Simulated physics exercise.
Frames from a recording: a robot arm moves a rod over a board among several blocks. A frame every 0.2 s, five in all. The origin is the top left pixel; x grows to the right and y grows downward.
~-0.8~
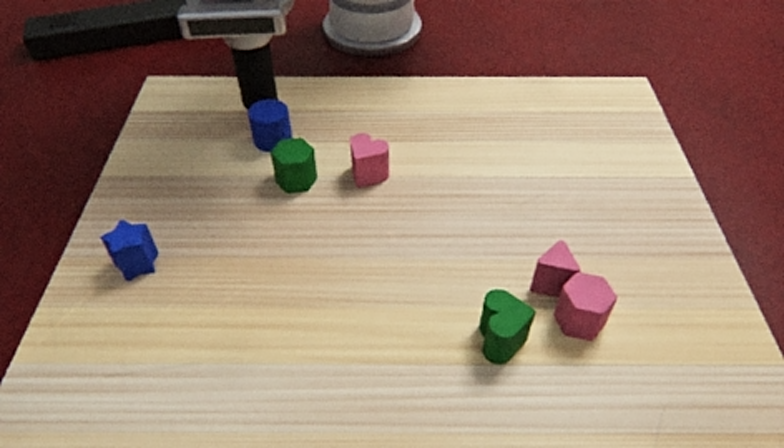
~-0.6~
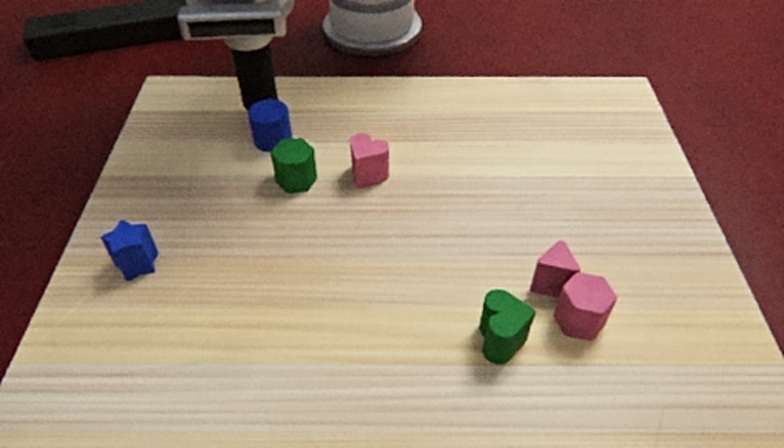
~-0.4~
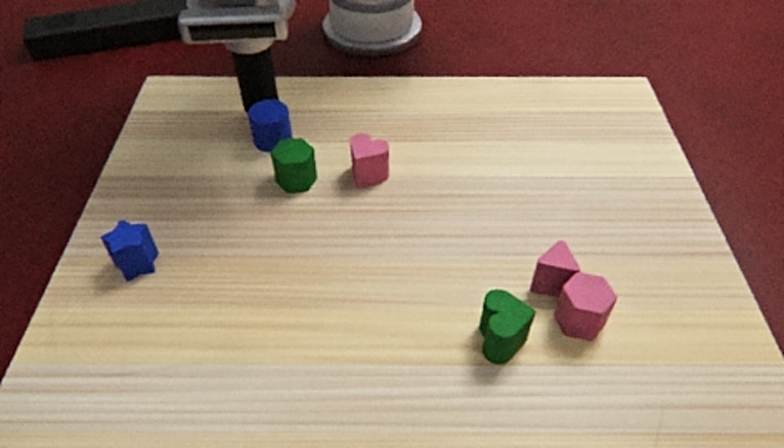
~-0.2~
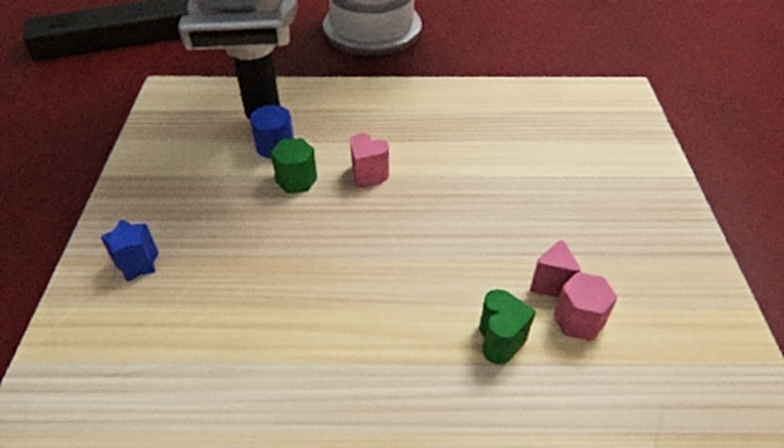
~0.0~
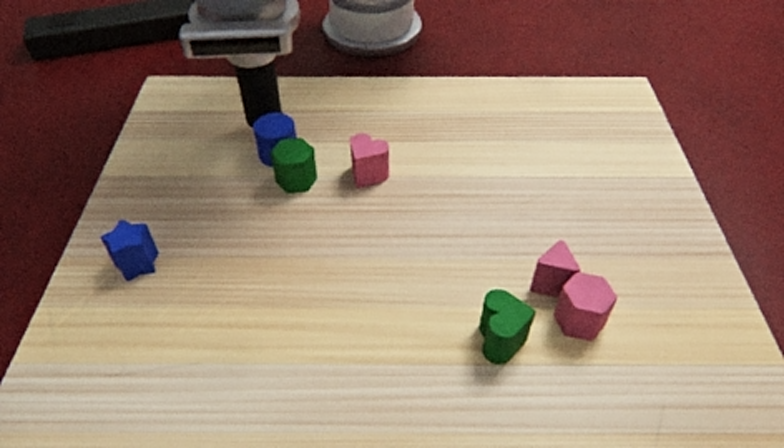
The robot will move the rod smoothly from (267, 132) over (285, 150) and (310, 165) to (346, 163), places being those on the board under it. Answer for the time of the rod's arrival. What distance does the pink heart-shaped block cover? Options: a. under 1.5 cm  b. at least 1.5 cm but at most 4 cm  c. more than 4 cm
It's a.
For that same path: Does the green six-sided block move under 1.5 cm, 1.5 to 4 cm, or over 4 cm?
It goes beyond 4 cm.
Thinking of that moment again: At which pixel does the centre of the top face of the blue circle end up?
The middle of its top is at (291, 161).
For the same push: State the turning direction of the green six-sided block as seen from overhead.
It spins against the clock.
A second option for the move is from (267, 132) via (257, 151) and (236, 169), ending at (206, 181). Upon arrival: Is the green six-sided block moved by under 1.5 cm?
The answer is no.
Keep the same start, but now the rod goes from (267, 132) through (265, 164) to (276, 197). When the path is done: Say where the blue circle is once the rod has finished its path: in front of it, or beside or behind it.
That block remains ahead.
On the path given first. One third of the way, rod at (283, 137); blue circle at (282, 146); green six-sided block at (301, 170), turned 35° anticlockwise.
Two thirds of the way, rod at (308, 151); blue circle at (291, 161); green six-sided block at (308, 187), turned 30° anticlockwise.
At the end, rod at (345, 150); blue circle at (291, 161); green six-sided block at (308, 187), turned 30° anticlockwise; pink heart-shaped block at (376, 147), turned 15° clockwise.
